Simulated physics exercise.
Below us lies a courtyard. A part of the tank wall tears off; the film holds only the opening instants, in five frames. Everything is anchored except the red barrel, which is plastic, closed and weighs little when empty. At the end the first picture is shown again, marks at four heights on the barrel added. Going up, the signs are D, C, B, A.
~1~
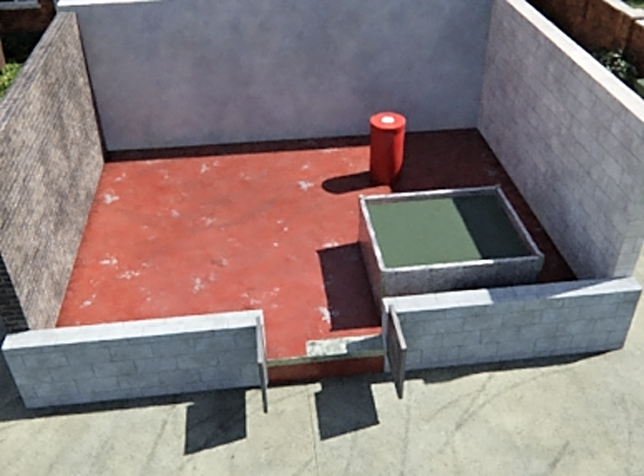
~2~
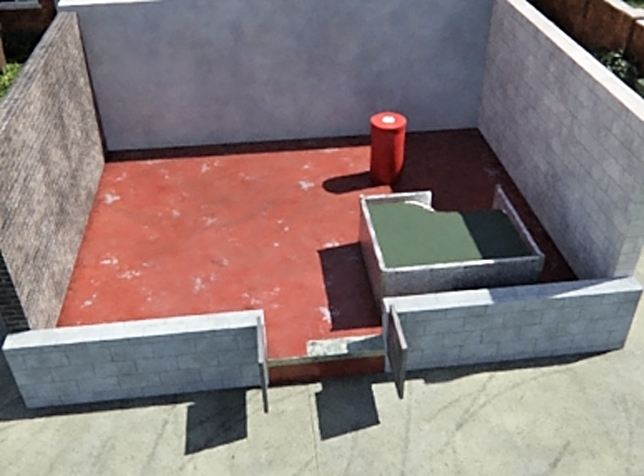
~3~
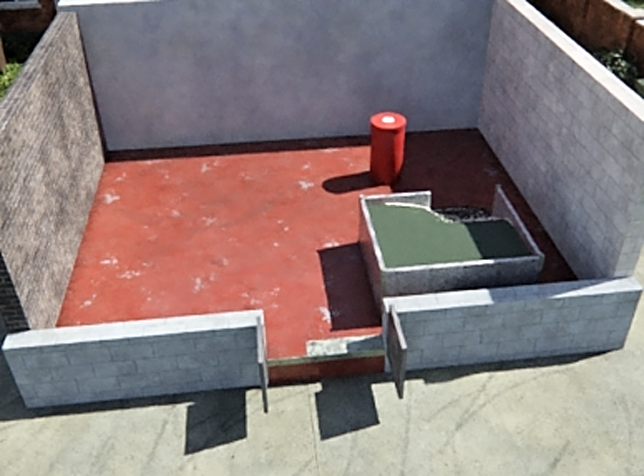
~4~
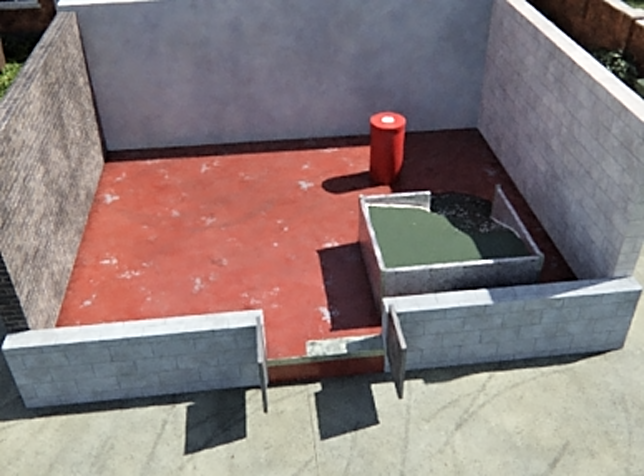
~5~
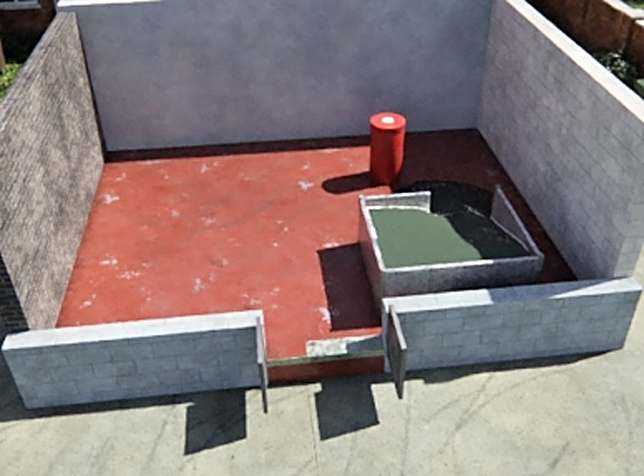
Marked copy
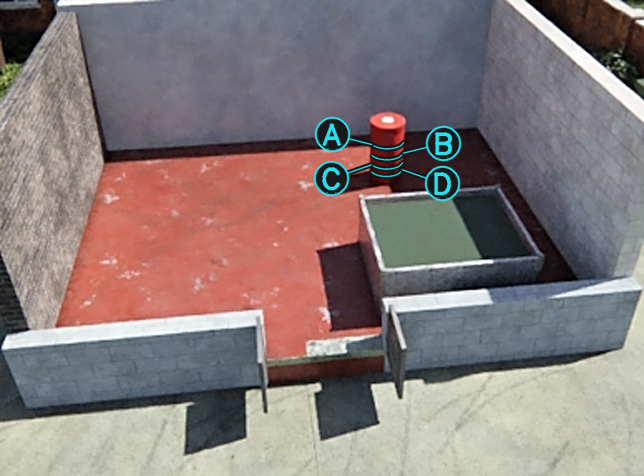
Walled courtyard with a red barrel and open gate, green water pouring through a gap in the tank's back wall and spreading behind it.
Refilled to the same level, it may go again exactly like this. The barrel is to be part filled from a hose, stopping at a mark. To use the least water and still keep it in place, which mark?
C.
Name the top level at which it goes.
Here it is level D.
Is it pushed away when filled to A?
No, not at all.
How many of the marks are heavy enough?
Three.
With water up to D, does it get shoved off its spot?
Yes.
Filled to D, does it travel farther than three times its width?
No, less.
On the marked copy, A at (390, 148); B at (389, 159); C at (389, 169); D at (388, 176); from the bottom up D, C, B, A.
With A, it does not move.
With B, it does not move.
With C, it does not move.
With D, it is pushed about its own width away.
